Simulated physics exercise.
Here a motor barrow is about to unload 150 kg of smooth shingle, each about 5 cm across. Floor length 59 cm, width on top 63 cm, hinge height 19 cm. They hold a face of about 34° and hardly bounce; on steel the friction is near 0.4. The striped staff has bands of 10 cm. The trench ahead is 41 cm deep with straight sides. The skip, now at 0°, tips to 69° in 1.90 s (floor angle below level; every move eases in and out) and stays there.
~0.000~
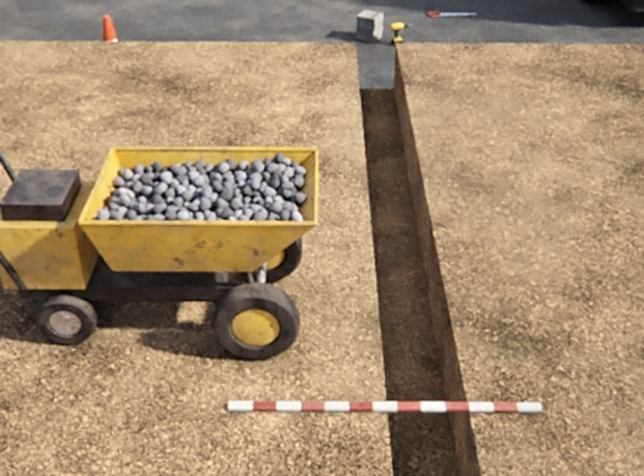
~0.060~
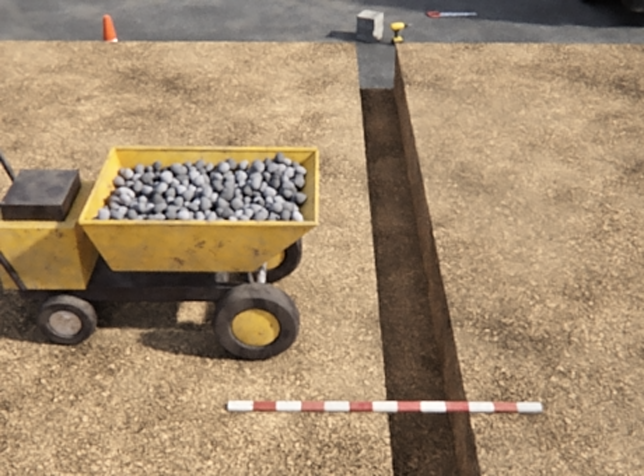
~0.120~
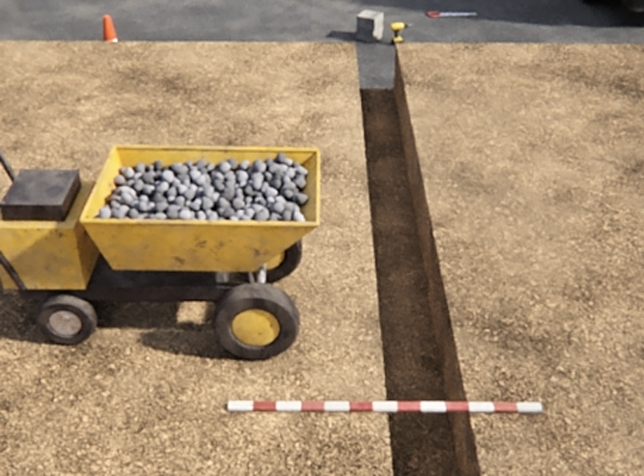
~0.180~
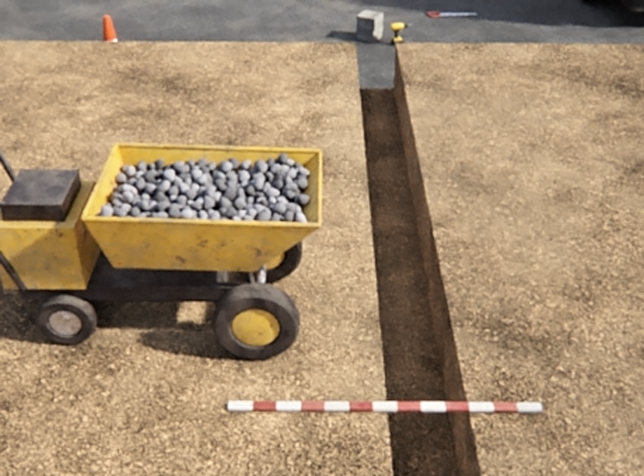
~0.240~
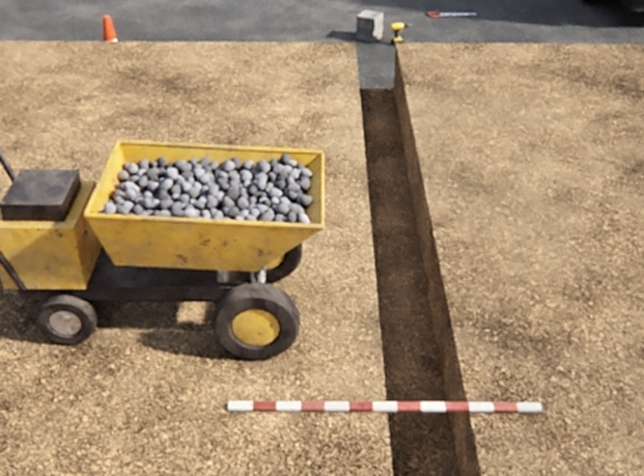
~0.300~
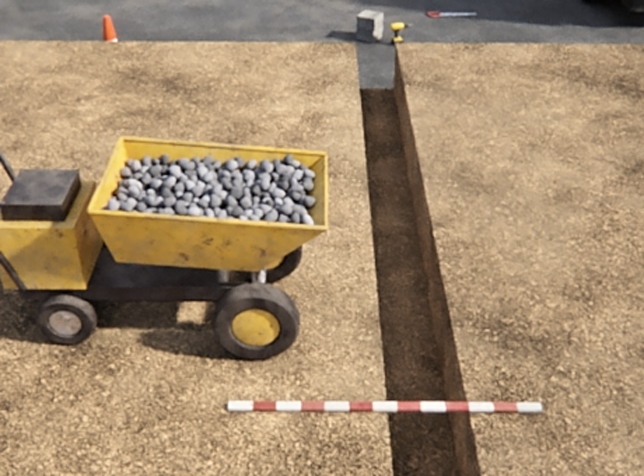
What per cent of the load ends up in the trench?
Some 91 per cent of it.
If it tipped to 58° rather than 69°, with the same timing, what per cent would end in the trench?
In that case some 90 per cent.
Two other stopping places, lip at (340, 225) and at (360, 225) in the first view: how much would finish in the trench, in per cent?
About 65 and 45 per cent.
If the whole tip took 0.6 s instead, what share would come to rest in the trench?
It would be near 70 per cent.
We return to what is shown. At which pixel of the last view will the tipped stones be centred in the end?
Around (417, 364).
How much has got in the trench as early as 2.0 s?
Some 65 per cent.
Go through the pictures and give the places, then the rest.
In the first picture, lip at (316, 224), floor tilted 0°, highest stones at (241, 174).
In the second picture, lip at (317, 224), floor tilted 0°, highest stones at (241, 174); the stones move at 0.1 m/s on average.
In the third picture, the skip is at 1°, its lip at (318, 225); the top of the load is at (223, 174); the stones move at 0.1 m/s on average.
In the fourth picture, the skip is at 2°, its lip at (320, 226); the top of the load is at (210, 175); the stones move at 0.2 m/s on average.
In the fifth picture, lip at (323, 227), floor tilted 3°, highest stones at (188, 176); the stones move at 0.2 m/s on average.
In the sixth picture, the skip is at 5°, its lip at (327, 229); the top of the load is at (160, 174); the stones move at 0.3 m/s on average.
After 1.4 s the floor is at 58°; 95 % in the skip, 5 % in the trench; the foremost stones are at (418, 286).
After 2.0 s the floor is at 69°; 24 % in the skip, 67 % in the trench, 9 % past the trench; the foremost stones are at (536, 326).
After 2.3 s the floor is at 69°; 5 % in the skip, 85 % in the trench, 9 % past the trench; the foremost stones are at (594, 335).
After 4.3 s the floor is at 69°; 0 % in the skip, 91 % in the trench, 9 % past the trench; the foremost stones are at (610, 338).
